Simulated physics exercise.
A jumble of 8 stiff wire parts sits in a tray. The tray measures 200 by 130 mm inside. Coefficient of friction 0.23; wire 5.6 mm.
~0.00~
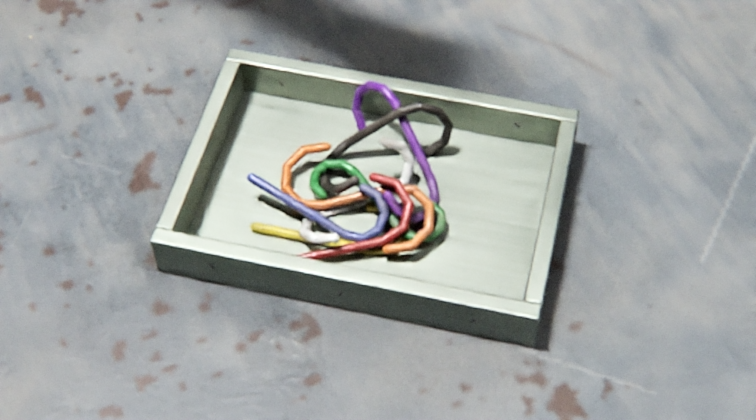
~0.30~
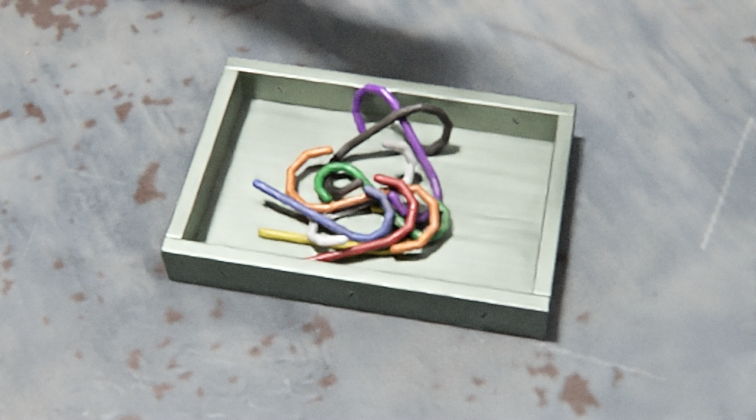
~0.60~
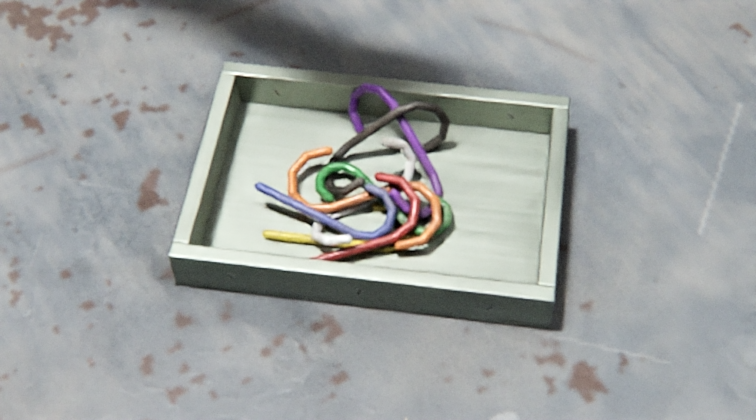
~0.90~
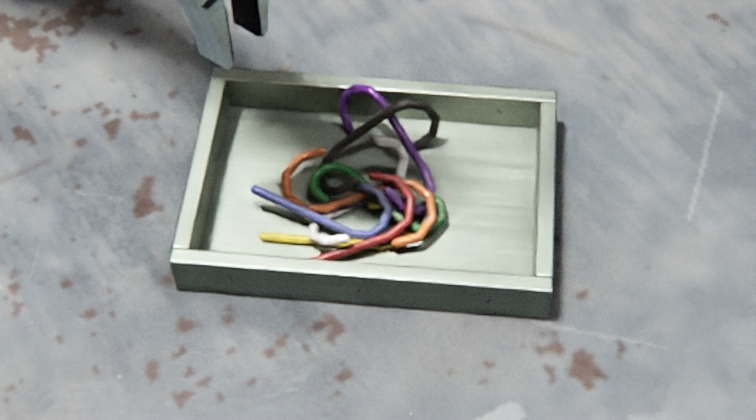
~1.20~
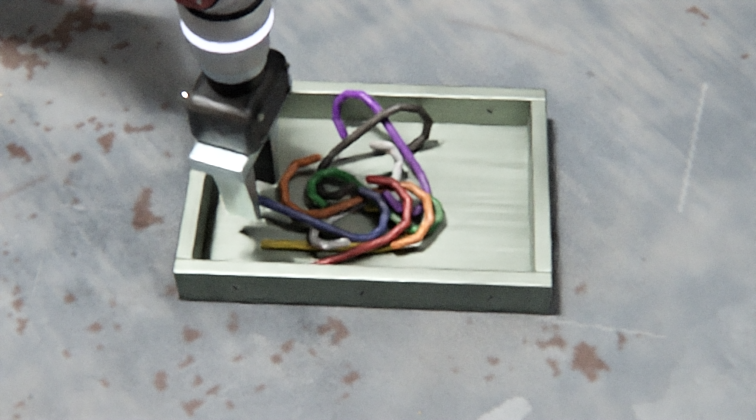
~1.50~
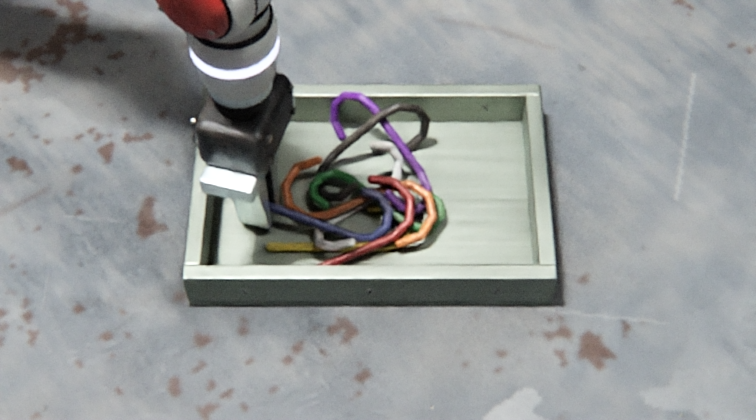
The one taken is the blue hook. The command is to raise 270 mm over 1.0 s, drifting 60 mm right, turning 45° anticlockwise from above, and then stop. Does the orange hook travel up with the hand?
Not carried.
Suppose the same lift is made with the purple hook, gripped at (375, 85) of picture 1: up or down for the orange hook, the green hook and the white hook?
Going one by one: Orange hook comes along, then green hook comes along, then white hook comes along.
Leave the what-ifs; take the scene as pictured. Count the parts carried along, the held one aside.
0.
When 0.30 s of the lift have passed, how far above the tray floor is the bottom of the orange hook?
I'd put it near 10 mm up.
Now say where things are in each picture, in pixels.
In the first frame, fingers out of view, 222 mm above the grip; orange hook from (327, 147) to (388, 249), passing over white hook, over purple hook, over yellow hook; blue hook from (364, 188) to (252, 178), passing over white hook, over yellow hook, over green hook.
In the second frame, fingers out of view, 222 mm above the grip; orange hook from (329, 150) to (395, 249), passing over white hook, over purple hook, over yellow hook; yellow hook from (375, 208) to (263, 232), passing under white hook, under purple hook, under green hook.
In the third frame, fingers out of view, 207 mm above the grip; blue hook from (370, 188) to (259, 187), passing over white hook, over yellow hook, over green hook; red hook from (379, 177) to (281, 272), passing over and under white hook, over purple hook, over yellow hook.
In the fourth frame, fingers (232, 28) 110 mm above the grip; black hook from (355, 181) to (418, 146), passing over purple hook, under green hook, under orange hook; green hook from (430, 196) to (325, 199), passing over purple hook, over yellow hook, over black hook.
In the fifth frame, fingers (252, 184) 14 mm above the grip; white hook from (346, 242) to (374, 145), passing over yellow hook, under orange hook, under blue hook; purple hook from (383, 192) to (343, 134), passing over yellow hook, under black hook, under green hook.
In the sixth frame, fingers (258, 203) closed on the blue hook; orange hook from (318, 160) to (400, 243); blue hook from (364, 191) to (258, 202).
After 1.80 s, lowest point more than 20 mm over the tray floor, blue hook 61 mm.
After 2.05 s, lowest point more than 20 mm over the tray floor, blue hook 161 mm.
After 2.50 s, lowest point more than 20 mm over the tray floor, blue hook 275 mm.
End, hanging blue hook 275 mm; the other 7 are down.
